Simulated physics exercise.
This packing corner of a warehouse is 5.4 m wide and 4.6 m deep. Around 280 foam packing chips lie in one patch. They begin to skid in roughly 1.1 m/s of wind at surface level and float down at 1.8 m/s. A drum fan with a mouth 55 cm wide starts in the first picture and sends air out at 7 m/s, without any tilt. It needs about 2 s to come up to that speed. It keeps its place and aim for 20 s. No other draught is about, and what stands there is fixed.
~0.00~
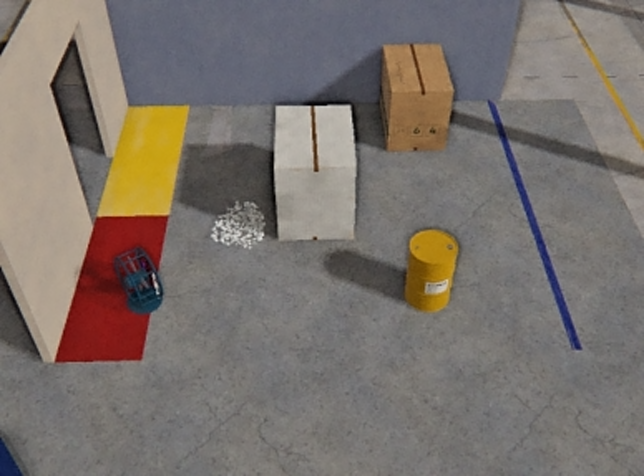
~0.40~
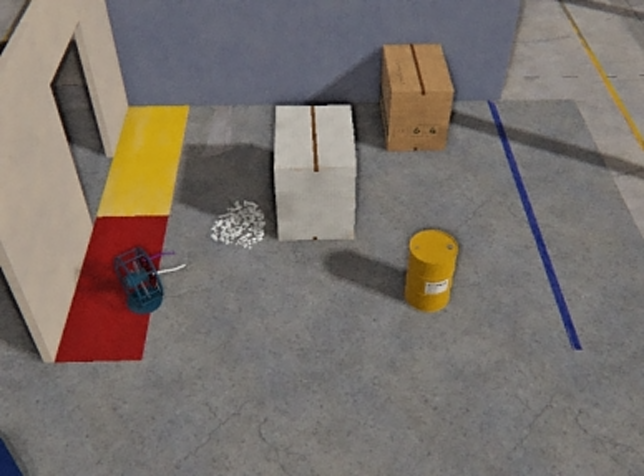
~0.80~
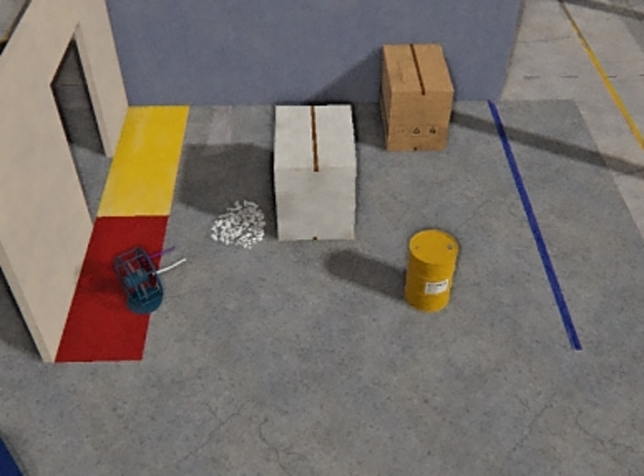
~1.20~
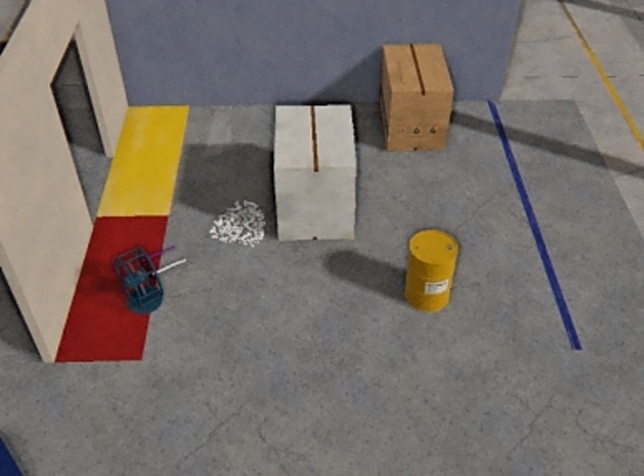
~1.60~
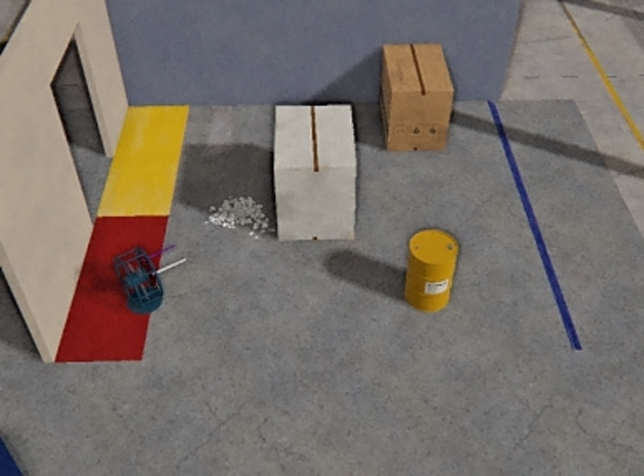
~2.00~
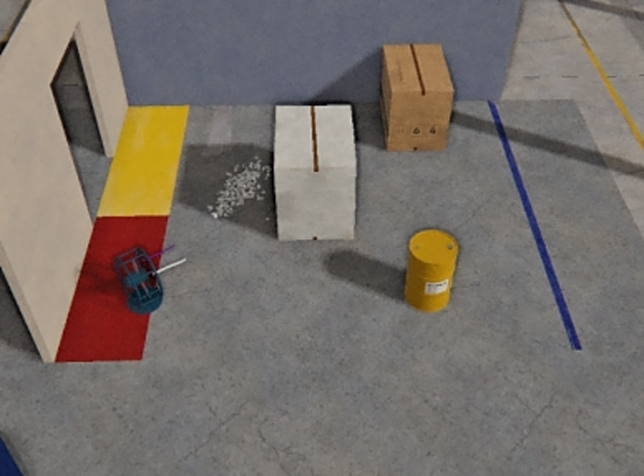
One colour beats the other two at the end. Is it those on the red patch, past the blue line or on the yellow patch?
It is yellow that takes the most.
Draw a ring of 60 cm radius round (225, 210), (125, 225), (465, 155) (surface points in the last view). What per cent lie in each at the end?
In turn about 15 %, 20 %, 0 %.
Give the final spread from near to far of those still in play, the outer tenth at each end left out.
About 2.4 m.
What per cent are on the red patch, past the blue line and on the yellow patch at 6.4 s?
Roughly 0 % red, 0 % blue, 60 % yellow.
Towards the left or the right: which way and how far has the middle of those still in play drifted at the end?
To the left, by about 1.6 m.
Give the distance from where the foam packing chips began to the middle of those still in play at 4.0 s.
Roughly 2.6 m.
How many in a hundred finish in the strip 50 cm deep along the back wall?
About 30 %.
After 4.0 s the count stands so, 49 % are on the yellow patch, 0 % past the blue line and 0 % on the red patch; the middle of those still in play is near (188, 111).
After 6.4 s the count stands so, 65 % are on the yellow patch, 0 % past the blue line and 0 % on the red patch; the middle of those still in play is near (127, 131).
After 11.0 s the count stands so, 65 % are on the yellow patch, 0 % past the blue line and 1 % on the red patch; the middle of those still in play is near (122, 161).
After 20.0 s, at the end, 59 % are on the yellow patch, 0 % past the blue line and 10 % on the red patch; the middle of those still in play is near (125, 174).
